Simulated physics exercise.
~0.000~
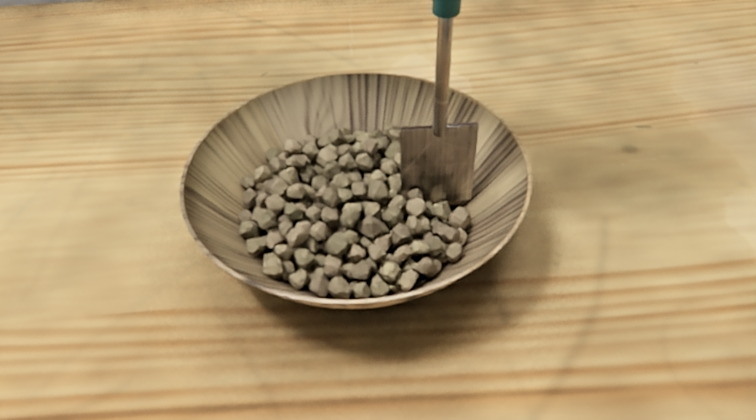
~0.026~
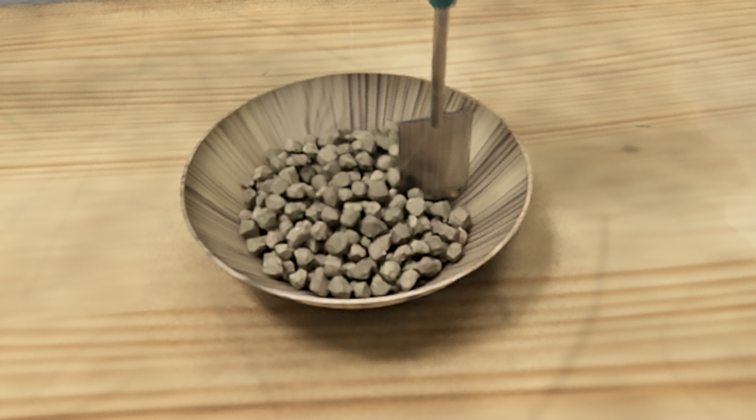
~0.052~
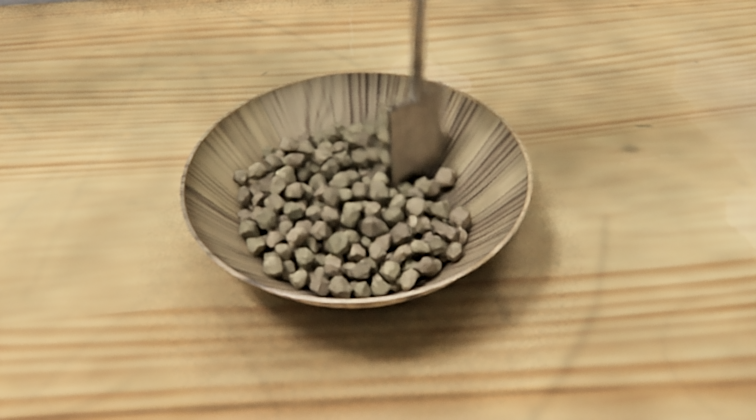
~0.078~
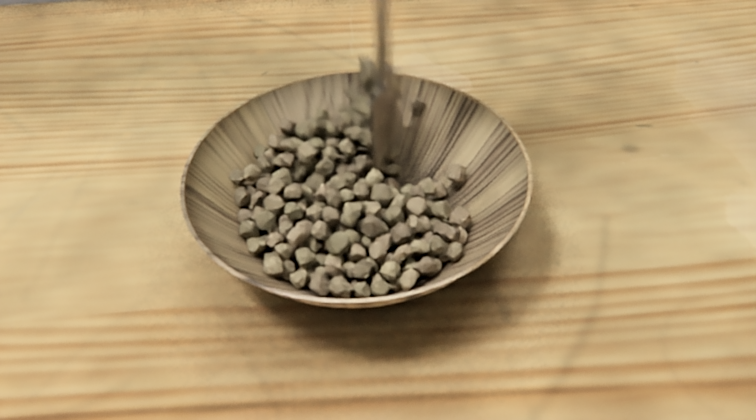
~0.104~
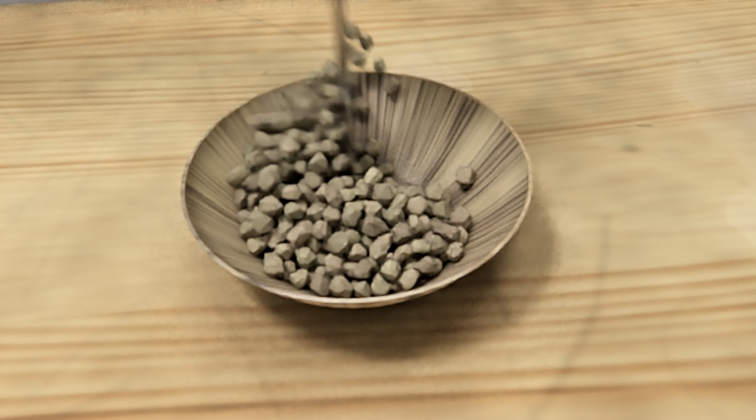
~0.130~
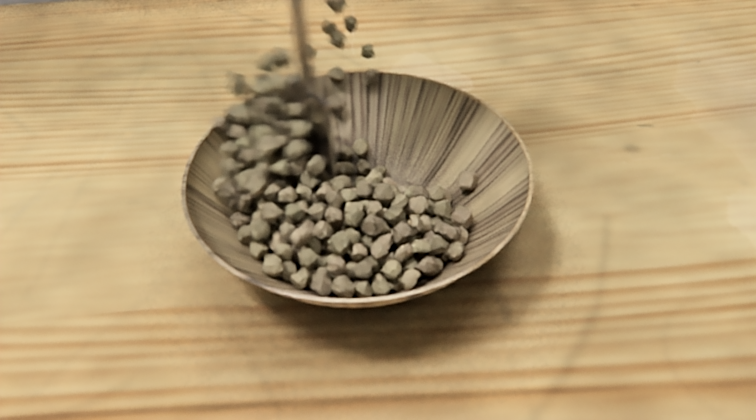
At first, a flat paddle stands upright among small grey pebbles on the right side of a striped bowl on a wooden table. It sweeps around the back toward the left, turning edge-on and pushing the pebbles into a rising heap. Several pebbles fly up near the rim as a bare patch opens behind it.
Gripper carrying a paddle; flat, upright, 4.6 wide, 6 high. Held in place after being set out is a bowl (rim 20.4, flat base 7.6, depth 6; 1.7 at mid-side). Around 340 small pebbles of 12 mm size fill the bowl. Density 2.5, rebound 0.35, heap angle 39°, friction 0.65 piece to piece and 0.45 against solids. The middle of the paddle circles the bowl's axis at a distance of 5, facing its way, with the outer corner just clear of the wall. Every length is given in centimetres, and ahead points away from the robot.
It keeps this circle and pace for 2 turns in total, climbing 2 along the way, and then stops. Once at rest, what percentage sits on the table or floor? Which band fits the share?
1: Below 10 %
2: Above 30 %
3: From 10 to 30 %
Above 30 % (2).
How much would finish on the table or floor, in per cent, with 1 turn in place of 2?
Estimate: Near 25 %.
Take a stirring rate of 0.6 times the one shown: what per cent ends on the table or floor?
That gives some 20 percent.
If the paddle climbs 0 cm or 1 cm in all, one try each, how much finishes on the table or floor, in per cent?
First try about 65 per cent, second about 50 per cent.
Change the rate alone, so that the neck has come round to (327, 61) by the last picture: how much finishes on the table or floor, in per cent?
Close to 40 in a hundred.
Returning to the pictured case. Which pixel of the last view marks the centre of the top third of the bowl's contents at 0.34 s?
Centre of upper third: Approx. (458, 169) px.
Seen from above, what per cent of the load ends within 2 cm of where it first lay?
Around 20 per cent.
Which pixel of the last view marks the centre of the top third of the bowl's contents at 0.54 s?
Centre estimate: (351, 178).
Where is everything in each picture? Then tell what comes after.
The first frame shows paddle neck at (441, 104), 0° round; upper third of the load around (345, 191), from x 250 to 460, top at y 130; 345 in the bowl.
The second frame shows paddle neck at (437, 95), 10° round; upper third of the load around (346, 190), from x 250 to 460, top at y 130.
The third frame shows paddle neck at (418, 75), 36° round; upper third of the load around (343, 180), from x 240 to 460, top at y 105.
The fourth frame shows paddle neck at (383, 62), 65° round; upper third of the load around (339, 166), from x 240 to 460, top at y 65.
The fifth frame shows paddle neck at (343, 59), 94° round; upper third of the load around (314, 157), from x 235 to 465, top at y 30; 341 in the bowl, 4 in flight or on the tool.
The sixth frame shows paddle neck at (305, 67), 123° round; upper third of the load around (283, 156), from x 220 to 465, top at y 5; 337 in the bowl, 8 in flight or on the tool.
After 0.34 s, 353° round, highest piece 15 above the table; 232 in the bowl, 45 on the table or floor, 68 in flight or on the tool.
After 0.54 s, 223° round, highest piece 8 above the table; 199 in the bowl, 139 on the table or floor, 7 in flight or on the tool.
After 0.85 s, 0° round, highest piece 4 above the table; 199 in the bowl, 146 on the table or floor.
After 1.55 s, 0° round, highest piece 4 above the table; 199 in the bowl, 146 on the table or floor.
At rest, 199 in the bowl, 146 on the table or floor. That is 42 % on the table or floor.
